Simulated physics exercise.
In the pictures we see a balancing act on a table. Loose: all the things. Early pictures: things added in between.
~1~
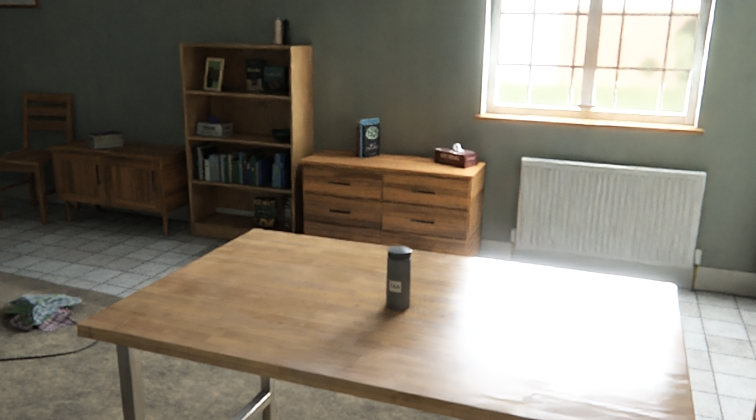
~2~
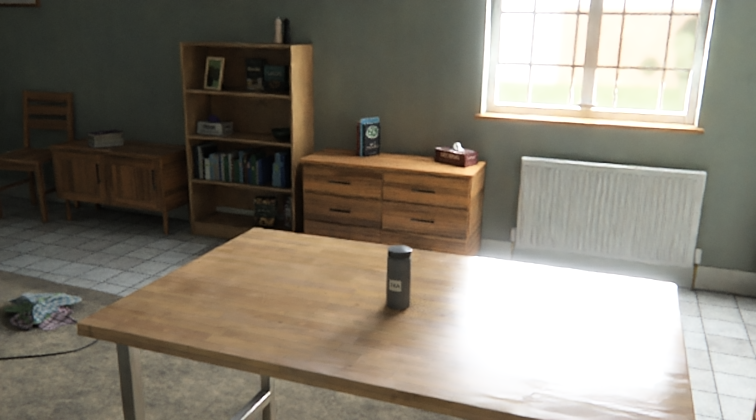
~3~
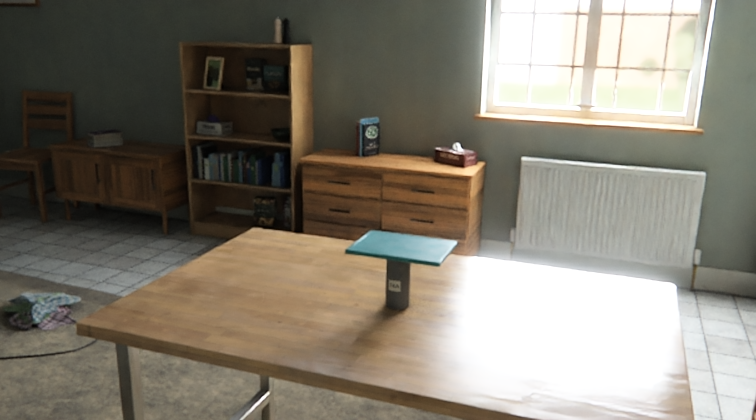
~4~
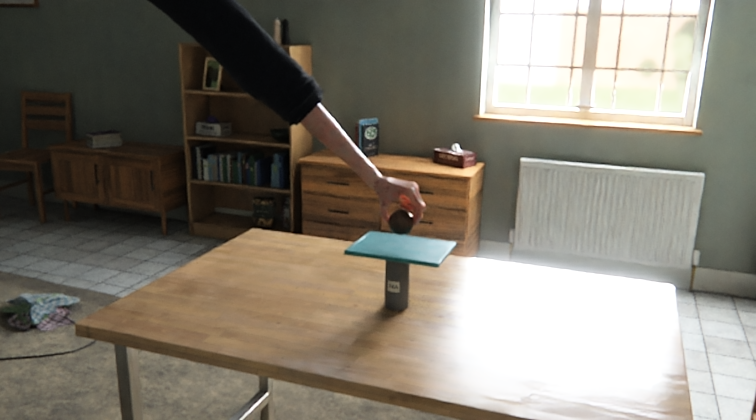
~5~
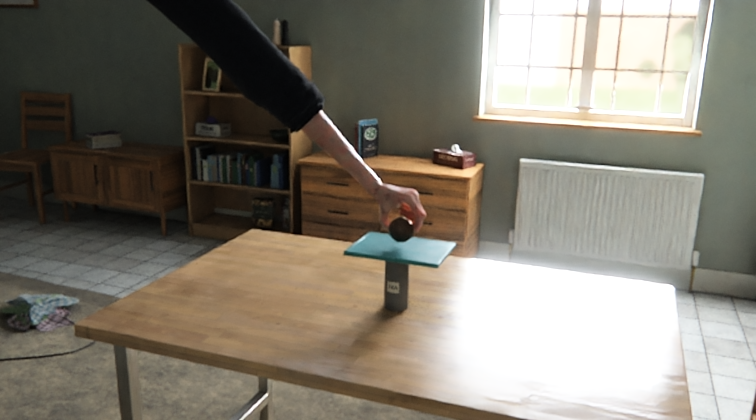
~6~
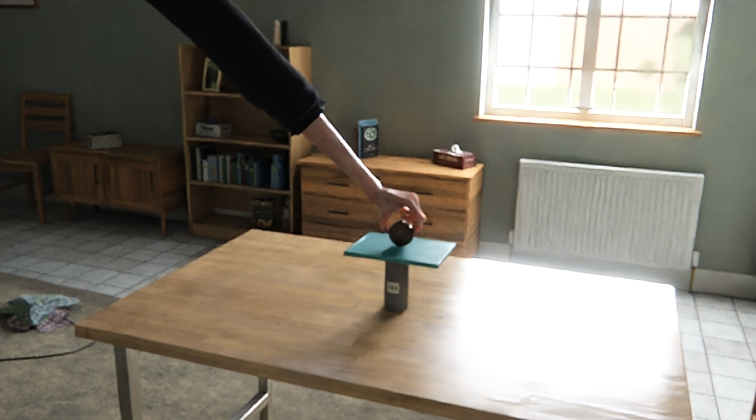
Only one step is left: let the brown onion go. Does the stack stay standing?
Carries the load.
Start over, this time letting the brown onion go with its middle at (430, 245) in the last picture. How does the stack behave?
What happens next is that it goes down.
Then, 0.20 s after the last picture, nothing has stirred.
Then, 0.50 s after the last picture, brown onion resting near (401, 234).
At rest, all 3 in place. Seen from the same camera at the end, brown onion near (401, 234). The stack keeps its balance.
